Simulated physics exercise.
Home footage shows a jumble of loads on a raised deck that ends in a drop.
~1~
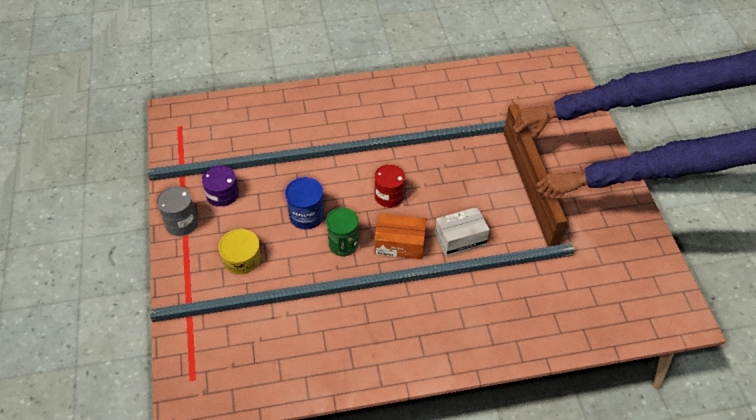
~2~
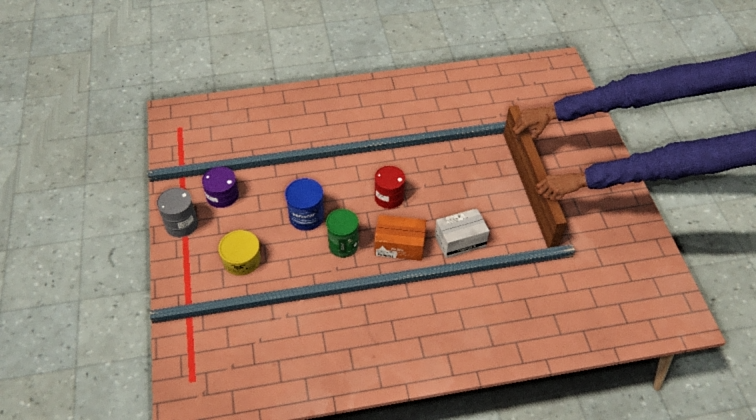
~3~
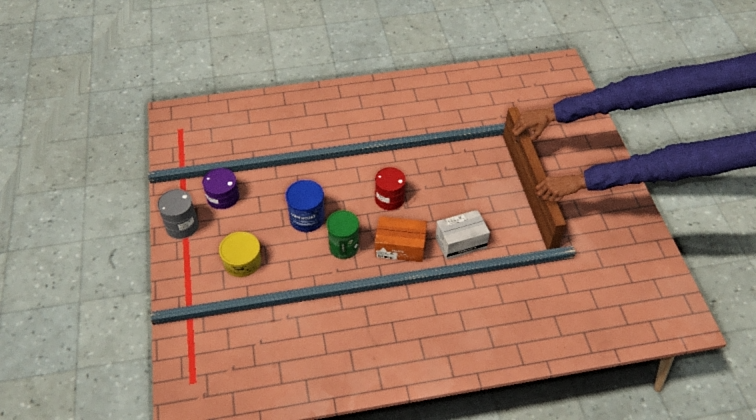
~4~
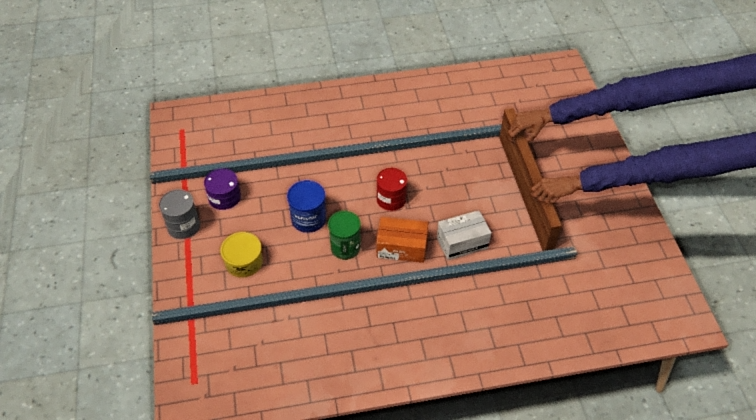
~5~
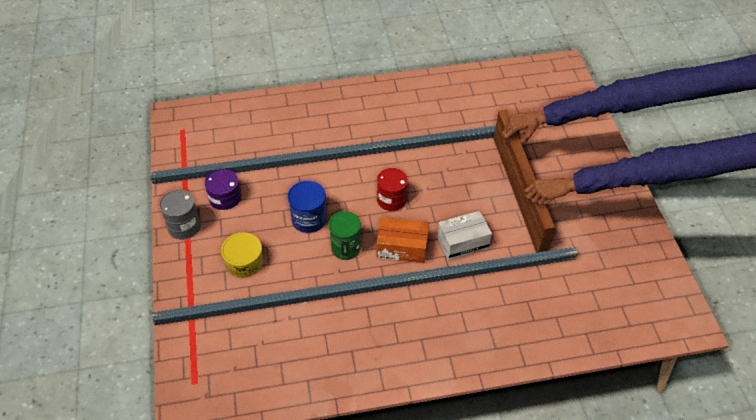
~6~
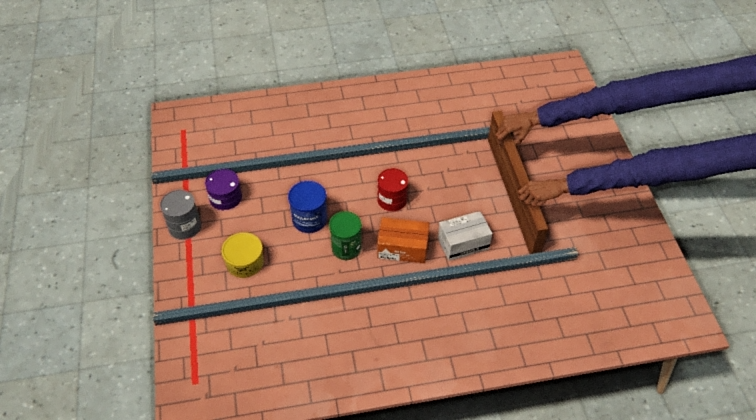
Two hands slid a wooden plank a short way left between two rails on a brick-patterned table, while the colourful canisters, pails and two parcels stayed put, the grey canister sitting over a red line.
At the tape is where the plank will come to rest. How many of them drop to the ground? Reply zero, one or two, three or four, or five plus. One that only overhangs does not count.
Three or four.
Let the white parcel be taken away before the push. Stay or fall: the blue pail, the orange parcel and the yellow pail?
Well, the blue pail is safe, the orange parcel is safe, and last of the three, the yellow pail drops down.
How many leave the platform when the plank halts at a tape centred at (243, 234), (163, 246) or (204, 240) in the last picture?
The counts: 2, 8 and 3.
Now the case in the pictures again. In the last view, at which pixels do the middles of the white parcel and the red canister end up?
The white parcel comes to rest close to (163, 279), while the red canister rests close to (169, 220).
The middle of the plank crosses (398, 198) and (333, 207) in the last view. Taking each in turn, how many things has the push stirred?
At the one place 4, at the other 6.
Soon after, none off yet; grey canister at rest near (181, 215); purple canister at rest near (224, 190); yellow pail at rest near (243, 256).
Then, none off yet; grey canister at rest near (181, 215); purple canister at rest near (224, 190); yellow pail moved about its own width near (196, 261).
Further on, one off so far; grey canister at rest near (181, 215); purple canister at rest near (224, 189); yellow pail falling near (127, 332).
At rest, the number that fall off is three or four; fallen, orange parcel, green pail, yellow pail and grey canister.
